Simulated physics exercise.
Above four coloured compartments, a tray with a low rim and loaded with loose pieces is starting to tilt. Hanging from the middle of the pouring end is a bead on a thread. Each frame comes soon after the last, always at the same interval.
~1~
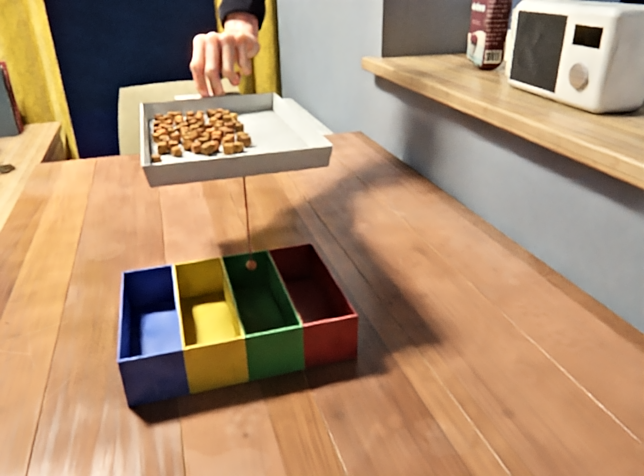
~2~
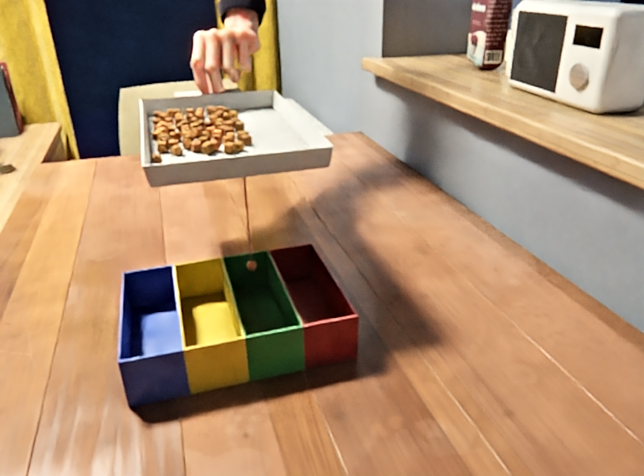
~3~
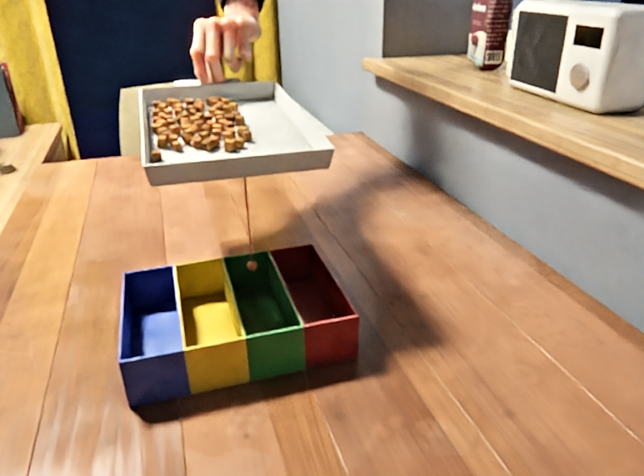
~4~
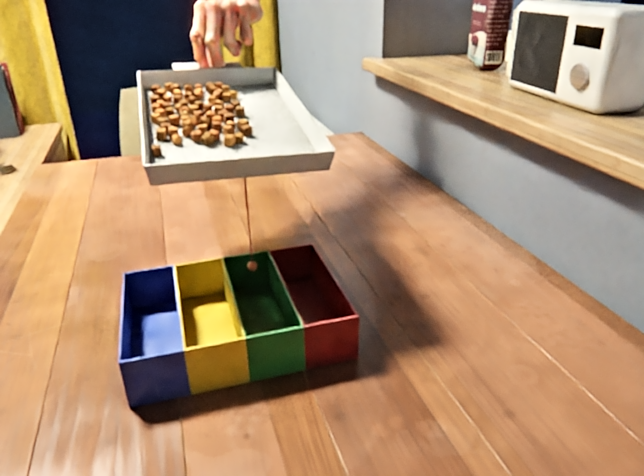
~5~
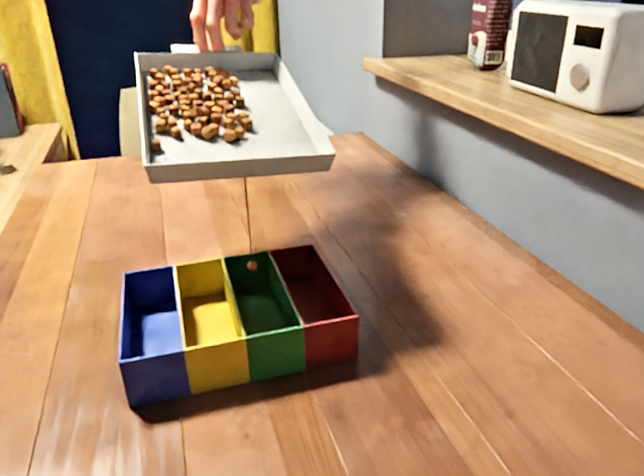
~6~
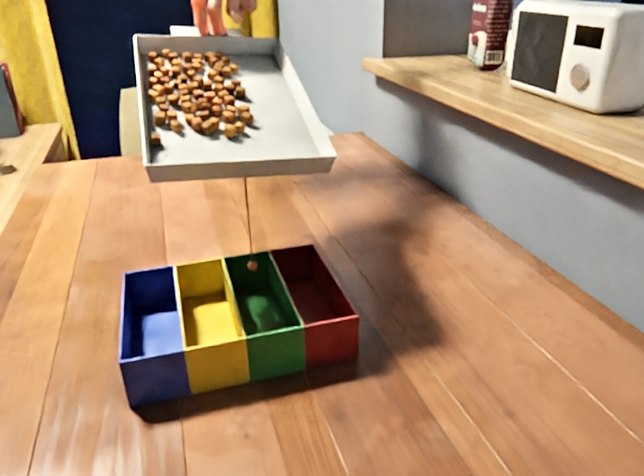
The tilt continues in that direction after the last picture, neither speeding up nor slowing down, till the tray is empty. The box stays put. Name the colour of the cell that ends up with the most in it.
Red.
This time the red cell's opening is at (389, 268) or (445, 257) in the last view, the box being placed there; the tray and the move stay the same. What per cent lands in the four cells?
Try 1: Some 90 %; try 2: Some 60 %.
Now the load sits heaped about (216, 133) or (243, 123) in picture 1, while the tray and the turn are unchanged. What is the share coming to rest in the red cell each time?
You'd get near 30 percent first and near 40 percent next.
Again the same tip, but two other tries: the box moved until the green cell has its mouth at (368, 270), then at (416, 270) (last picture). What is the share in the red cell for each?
Trial 1: 0 percent; trial 2: 0 percent.
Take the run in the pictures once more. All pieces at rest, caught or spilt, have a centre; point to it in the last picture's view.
Once nothing moves, the middle sits near (320, 337).
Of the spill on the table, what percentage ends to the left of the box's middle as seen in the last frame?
It works out to some 10 per cent.
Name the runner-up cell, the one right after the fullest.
Next after the leader comes the green cell.
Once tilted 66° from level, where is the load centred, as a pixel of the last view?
The middle of the pieces lands at roughly (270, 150).
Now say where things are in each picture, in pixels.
In the first frame, corners of the pouring end near (147, 164) and (328, 145), level; middle of the load near (195, 130), brown sugar cubes; bead on its thread near (252, 265); blue cell near (154, 373); yellow cell near (216, 361); green cell near (275, 349); red cell near (331, 338).
In the second frame, corners of the pouring end near (147, 164) and (328, 145), level; middle of the load near (195, 128).
In the third frame, corners of the pouring end near (148, 164) and (329, 147), tipped barely, lowest at the right corner; middle of the load near (195, 121).
In the fourth frame, corners of the pouring end near (148, 163) and (330, 149), tipped a little, lowest at the right corner; middle of the load near (194, 110).
In the fifth frame, corners of the pouring end near (149, 163) and (331, 151), tipped a little, lowest at the right corner; middle of the load near (194, 99).
In the sixth frame, corners of the pouring end near (149, 162) and (332, 154), tipped clearly, lowest at the right corner; middle of the load near (194, 88); blue cell near (156, 374); yellow cell near (218, 362); green cell near (276, 350); red cell near (332, 338).
Shortly afterwards, tray tipped steeply; all but a few on the tray; only a few falling or outside the box.
Next, tray tipped past a quarter turn; the bulk on the tray; a little in the red cell; only a few in the green cell; a little falling or outside the box.
Some moments later, tray tipped past a quarter turn; near a third in the red cell; near a quarter in the green cell; a little in the yellow cell; near a quarter falling or outside the box.
In the end, tray tipped past a quarter turn; near a third in the red cell; near a quarter in the green cell; a little in the yellow cell; none at all in the blue cell; near a quarter outside the box.
